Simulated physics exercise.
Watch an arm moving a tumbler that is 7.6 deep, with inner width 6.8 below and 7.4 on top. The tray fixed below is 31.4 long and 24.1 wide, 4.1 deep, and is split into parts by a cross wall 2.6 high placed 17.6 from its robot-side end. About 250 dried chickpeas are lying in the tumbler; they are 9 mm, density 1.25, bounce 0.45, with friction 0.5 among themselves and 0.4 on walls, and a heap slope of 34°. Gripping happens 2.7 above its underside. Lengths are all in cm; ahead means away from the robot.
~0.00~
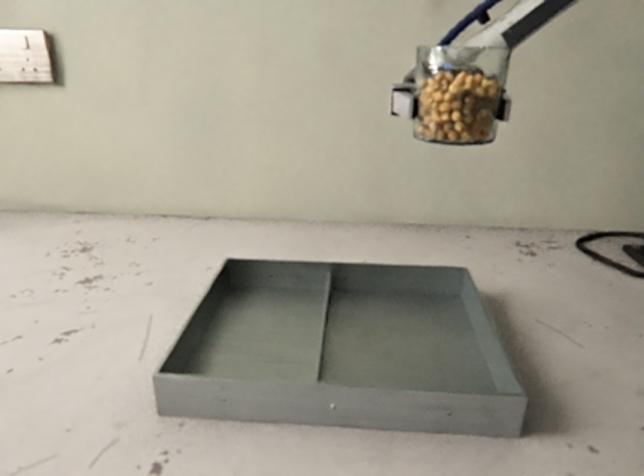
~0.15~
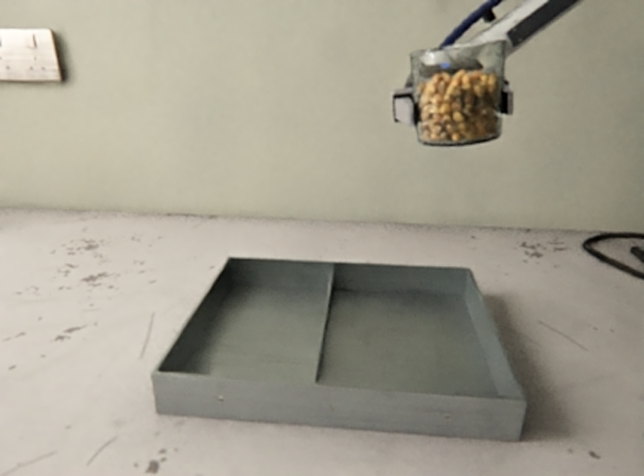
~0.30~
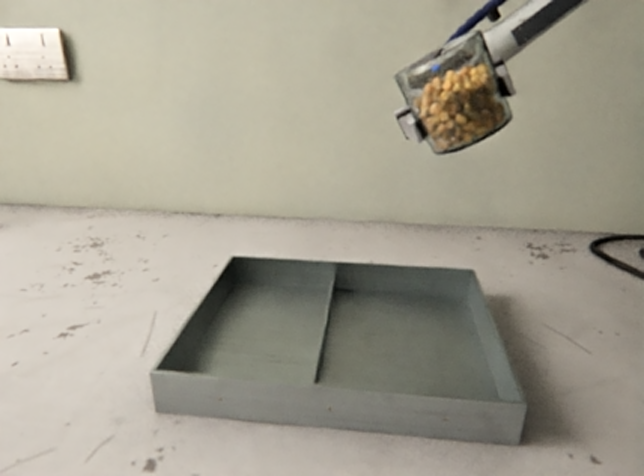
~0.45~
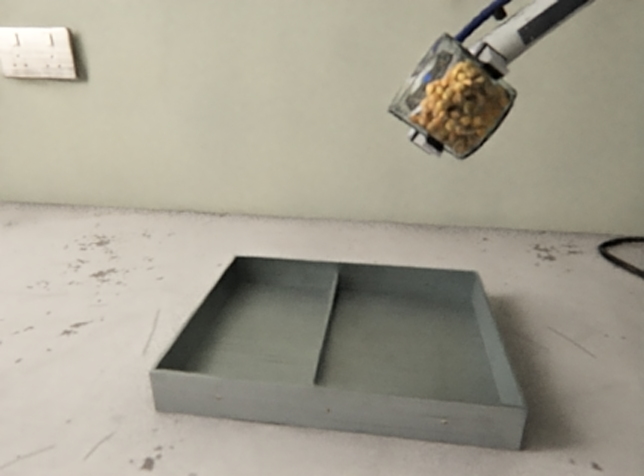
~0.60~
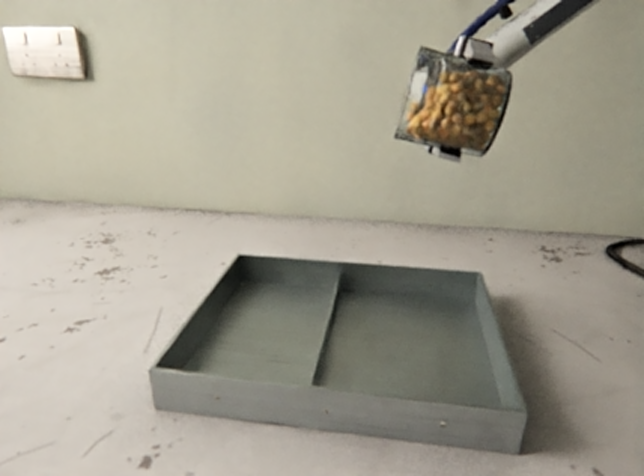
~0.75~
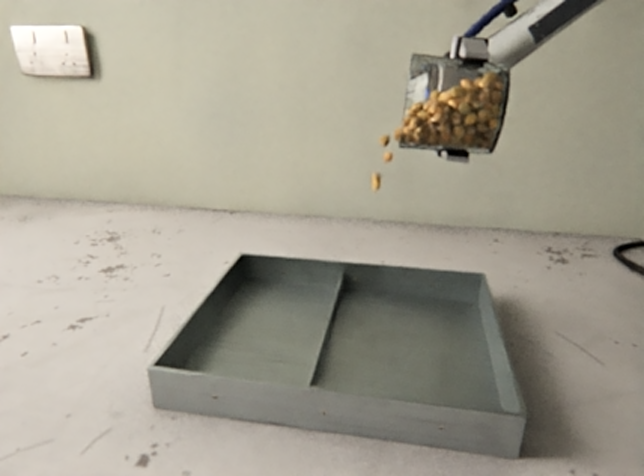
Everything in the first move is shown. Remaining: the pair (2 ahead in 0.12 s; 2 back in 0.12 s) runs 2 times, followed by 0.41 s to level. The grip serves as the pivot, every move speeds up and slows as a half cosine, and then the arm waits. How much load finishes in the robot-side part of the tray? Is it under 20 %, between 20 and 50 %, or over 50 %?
It is between 20 and 50 %.
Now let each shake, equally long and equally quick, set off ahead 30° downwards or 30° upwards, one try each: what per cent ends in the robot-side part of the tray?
I'd say close to 25 percent for the first and close to 30 percent for the second.
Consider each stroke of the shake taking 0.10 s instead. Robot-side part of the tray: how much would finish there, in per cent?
In that case it would be near 30 percent.
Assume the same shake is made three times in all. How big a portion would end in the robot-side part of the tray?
It would come to around 40 %.
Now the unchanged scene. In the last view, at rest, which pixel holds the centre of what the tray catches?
Near pixel (345, 340).
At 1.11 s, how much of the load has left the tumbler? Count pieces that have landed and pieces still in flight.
So far around 25 % is out.
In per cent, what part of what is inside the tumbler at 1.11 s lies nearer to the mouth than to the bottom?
Near 50 %.
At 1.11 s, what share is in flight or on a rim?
That comes to about 7 per cent, more or less.
After 1.11 s, tilted 86° forward, highest piece 27 above the table; 186 in the tumbler, 28 in the robot-side part, 16 in the far-side part, 16 in flight or on a rim.
After 1.46 s, tilted 34° forward, highest piece 29 above the table; 134 in the tumbler, 72 in the robot-side part, 35 in the far-side part, 5 in flight or on a rim.
After 1.84 s, level, highest piece 28 above the table; 134 in the tumbler, 76 in the robot-side part, 36 in the far-side part.
After 2.89 s, level, highest piece 28 above the table; 134 in the tumbler, 76 in the robot-side part, 36 in the far-side part.
At rest, 134 in the tumbler, 76 in the robot-side part, 36 in the far-side part. That is 31 % in the robot-side part of the tray.
